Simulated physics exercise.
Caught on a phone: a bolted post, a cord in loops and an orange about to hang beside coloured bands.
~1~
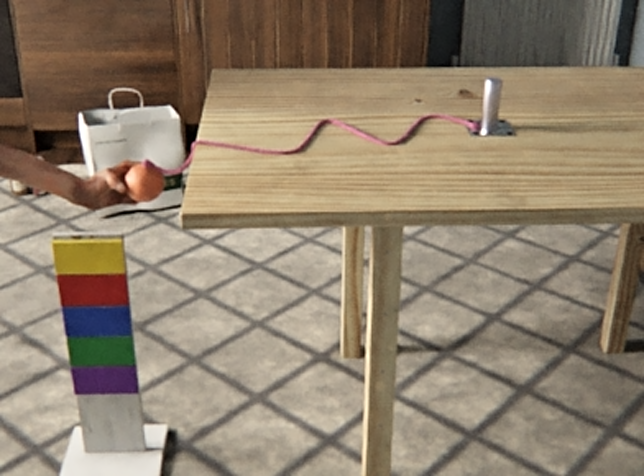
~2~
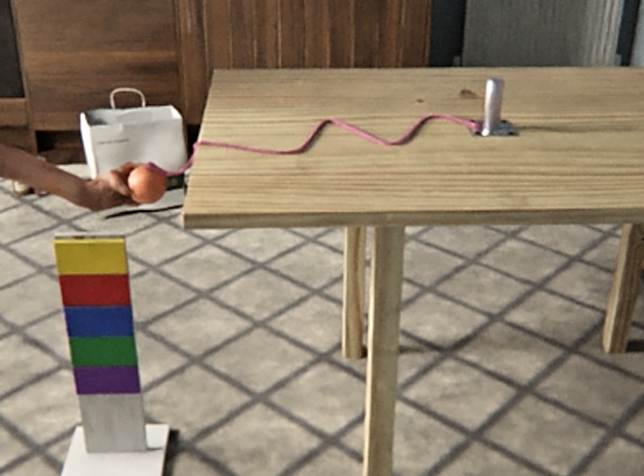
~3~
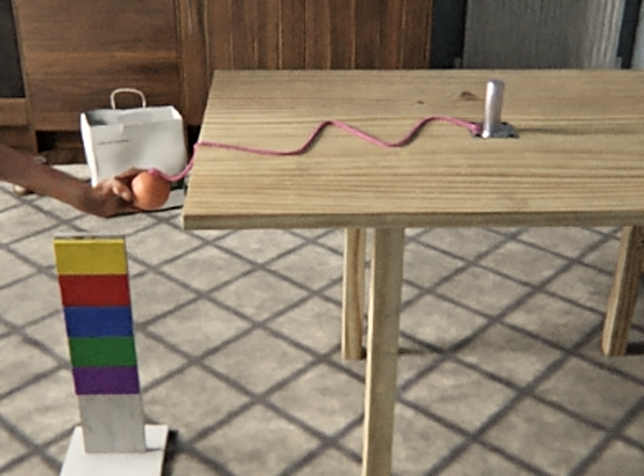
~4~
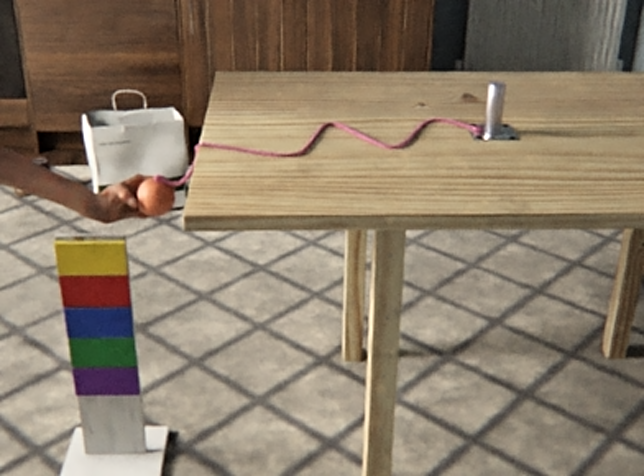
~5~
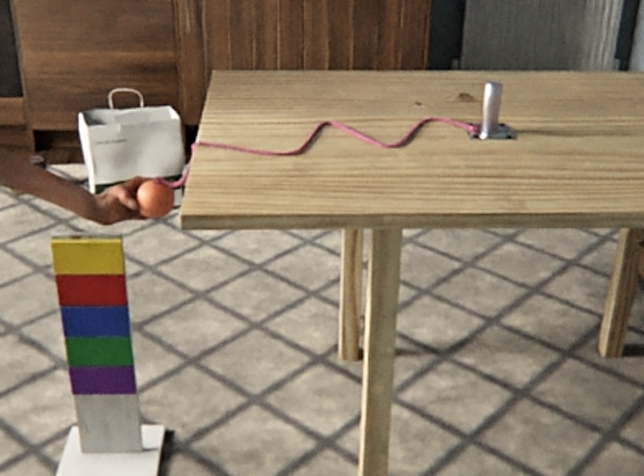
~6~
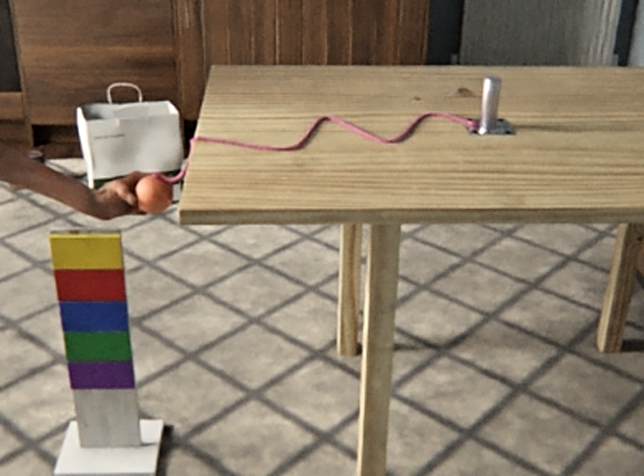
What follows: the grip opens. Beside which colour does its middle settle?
At green.
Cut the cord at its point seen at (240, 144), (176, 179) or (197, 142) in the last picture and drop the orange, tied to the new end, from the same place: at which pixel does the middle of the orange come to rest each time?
The places are (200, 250), (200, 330) and (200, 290).
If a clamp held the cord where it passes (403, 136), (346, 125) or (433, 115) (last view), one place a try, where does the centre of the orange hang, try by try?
In that order: (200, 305), (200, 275) and (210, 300).
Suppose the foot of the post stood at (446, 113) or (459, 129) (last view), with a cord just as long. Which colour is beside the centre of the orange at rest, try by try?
One after the other, purple; purple.
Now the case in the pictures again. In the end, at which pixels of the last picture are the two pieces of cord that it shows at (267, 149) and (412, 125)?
At (199, 202), then (384, 127).
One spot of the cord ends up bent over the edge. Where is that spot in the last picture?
Near (309, 133).
Early on, orange near (236, 338); level with green.
Midway, orange near (201, 335); level with green.
Finally, orange near (209, 338); level with green. Its centre hangs level with the green band.
